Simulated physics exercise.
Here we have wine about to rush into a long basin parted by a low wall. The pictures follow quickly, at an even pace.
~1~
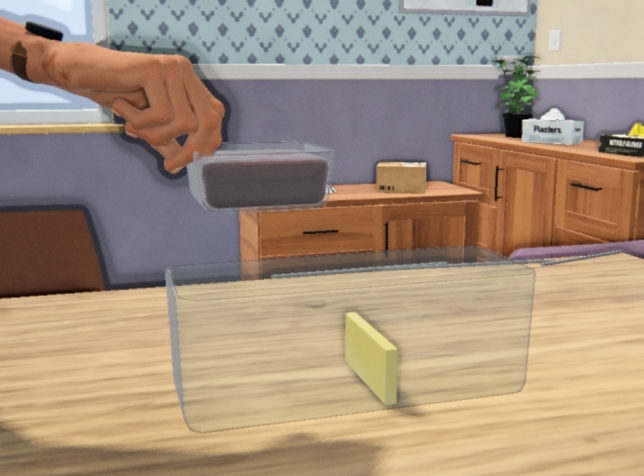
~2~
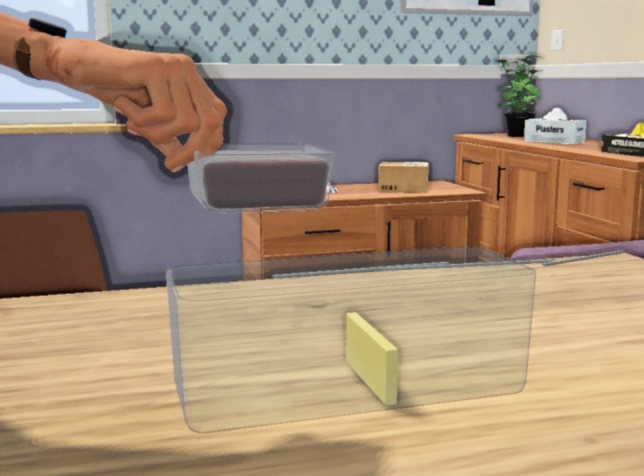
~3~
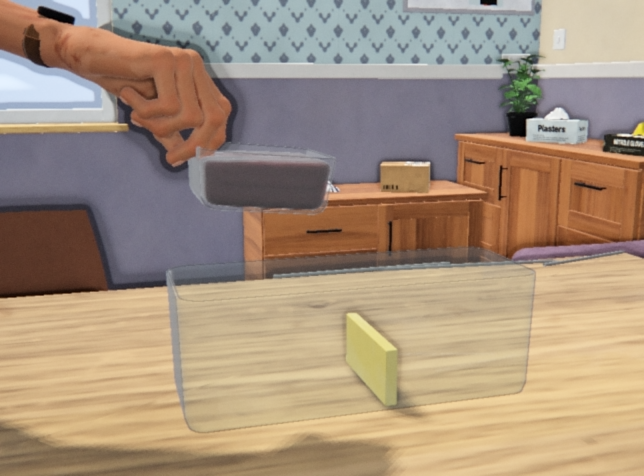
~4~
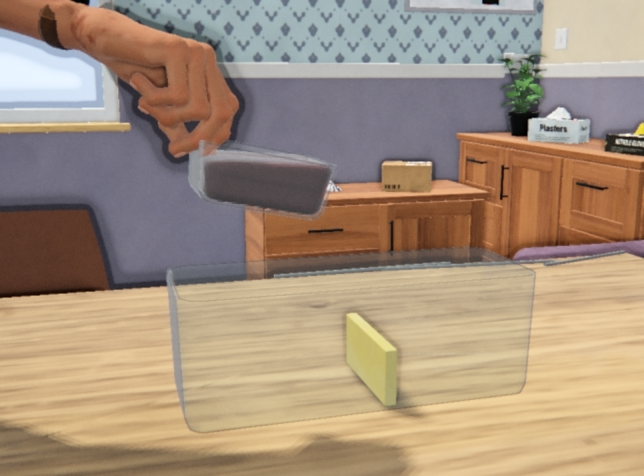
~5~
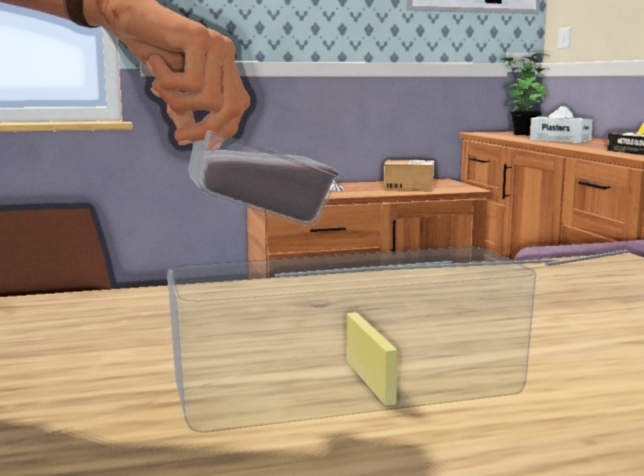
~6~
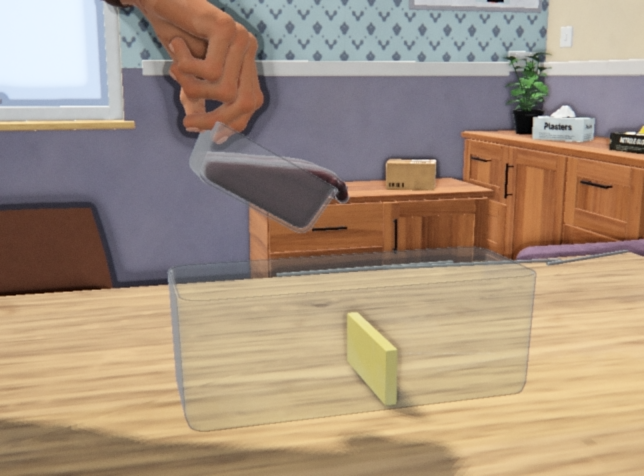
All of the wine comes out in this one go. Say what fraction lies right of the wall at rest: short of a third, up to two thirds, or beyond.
In the end from a third to two thirds is right of the wall.
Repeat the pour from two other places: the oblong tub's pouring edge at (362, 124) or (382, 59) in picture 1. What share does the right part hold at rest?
Roughly 80 per cent, and 80 per cent.
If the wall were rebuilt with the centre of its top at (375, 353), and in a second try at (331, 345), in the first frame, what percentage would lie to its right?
About 50 and 80 per cent.
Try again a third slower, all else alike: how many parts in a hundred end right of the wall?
About 55 per cent.
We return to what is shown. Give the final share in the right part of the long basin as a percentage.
Some 50 per cent.
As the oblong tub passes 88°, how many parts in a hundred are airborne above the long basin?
It comes to 25 per cent or so.
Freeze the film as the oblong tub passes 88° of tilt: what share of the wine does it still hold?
Some 10 per cent.
A moment on, the oblong tub is tipped on its side and 11 per cent is still to pour, 20 is left of the wall and 42 right of it.
Next, the oblong tub is tipped right over and 2 per cent is still to pour, 41 is left of the wall and 50 right of it.
Then the oblong tub is tipped right over and 0 per cent is still to pour, 44 is left of the wall and 50 right of it.
Later the oblong tub is tipped right over and 0 per cent is still to pour, 44 is left of the wall and 50 right of it.
In the end 44 per cent lies left of the wall, 50 right of it and 6 outside.
